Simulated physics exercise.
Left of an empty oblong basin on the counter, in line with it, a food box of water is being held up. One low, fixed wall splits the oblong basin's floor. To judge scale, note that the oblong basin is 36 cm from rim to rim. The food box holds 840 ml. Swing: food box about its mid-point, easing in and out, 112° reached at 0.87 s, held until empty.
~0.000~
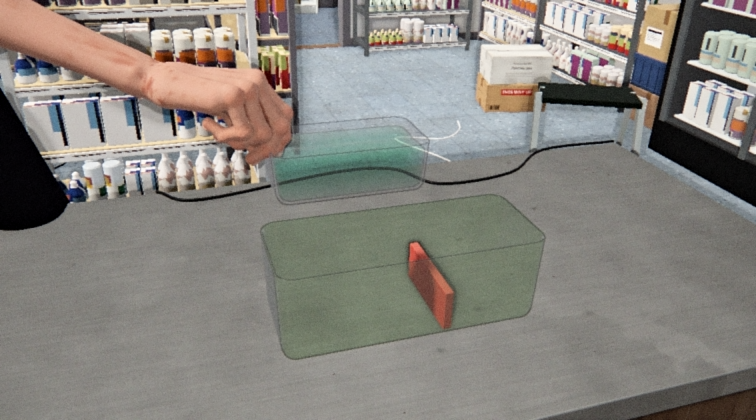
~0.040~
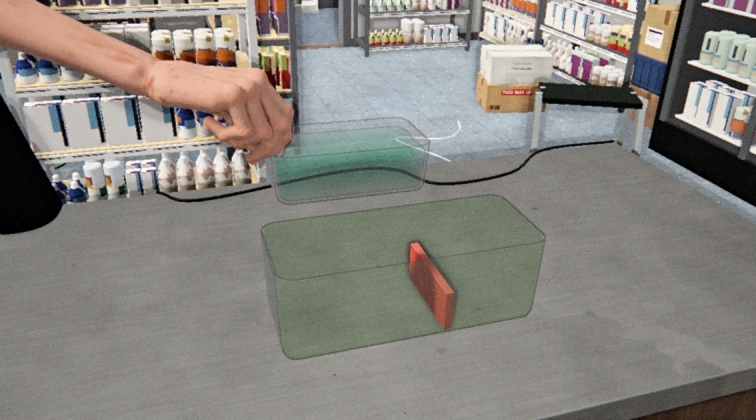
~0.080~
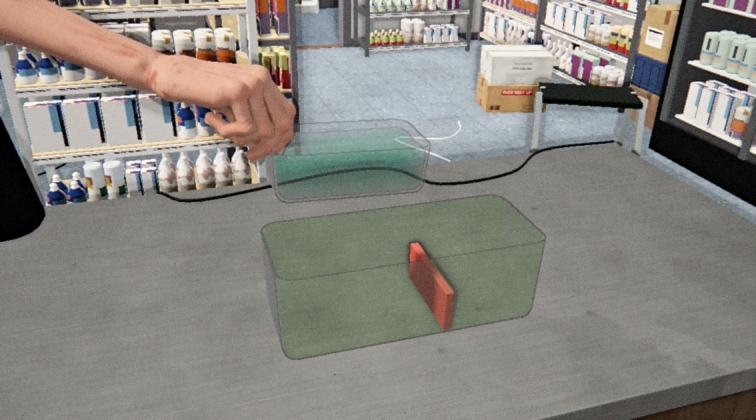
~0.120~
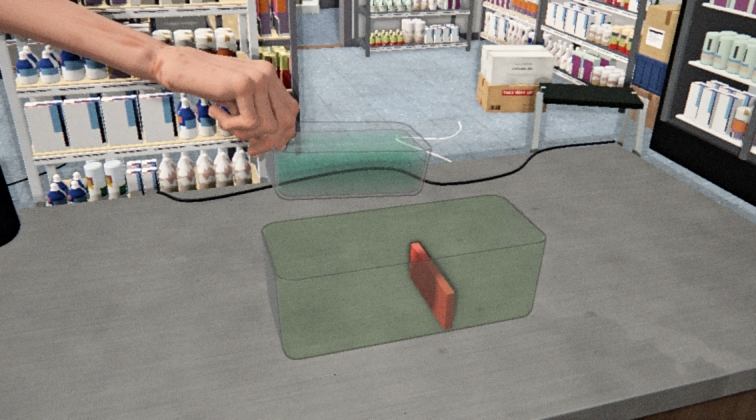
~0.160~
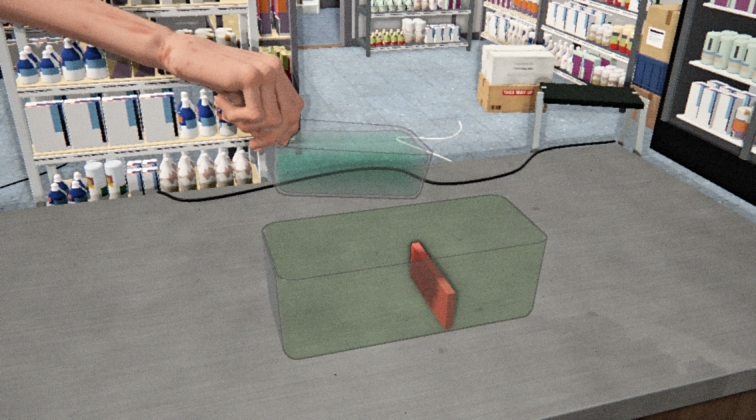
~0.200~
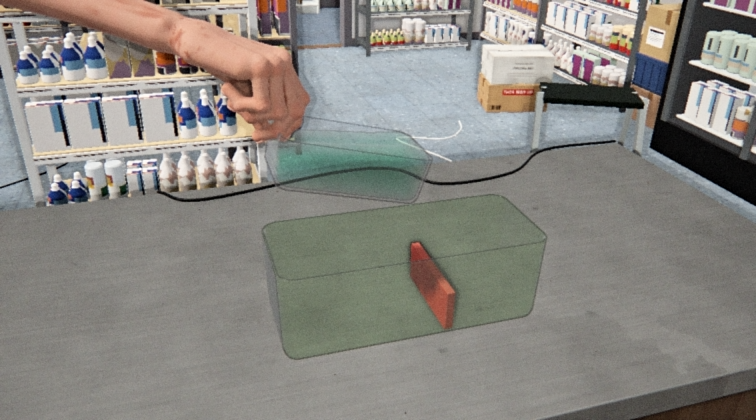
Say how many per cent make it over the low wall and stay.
About 63 per cent makes it over and stays.
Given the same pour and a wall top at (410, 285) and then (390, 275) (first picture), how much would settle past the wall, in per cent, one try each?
Roughly 65 per cent, then 85 per cent.
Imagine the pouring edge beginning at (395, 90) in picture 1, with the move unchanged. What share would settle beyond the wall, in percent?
Then I'd expect something near 50 per cent.
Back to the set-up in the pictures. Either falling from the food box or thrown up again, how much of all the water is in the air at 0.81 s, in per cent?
Estimated airborne part: Roughly 6 per cent.
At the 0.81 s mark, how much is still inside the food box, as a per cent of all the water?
Some 1 per cent.
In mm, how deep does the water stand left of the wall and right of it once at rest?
Some 8 mm on the left and 32 mm on the right.
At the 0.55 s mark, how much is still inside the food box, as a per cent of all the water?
Portion remaining: Approx. 18 per cent.
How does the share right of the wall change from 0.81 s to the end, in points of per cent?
It ends up higher by roughly 2.
Then, 0.55 s in, the tilt is 79° and 17 per cent is still to pour, 2 is left of the wall and 40 right of it.
Then, 0.81 s in, the tilt is 111° and 1 per cent is still to pour, 26 is left of the wall and 61 right of it.
Then, 1.08 s in, the tilt is 112° and 0 per cent is still to pour, 30 is left of the wall and 63 right of it.
Then, 1.37 s in, the tilt is 112° and 0 per cent is still to pour, 30 is left of the wall and 63 right of it.
Finally, 30 per cent lies left of the wall, 63 right of it and 7 outside.
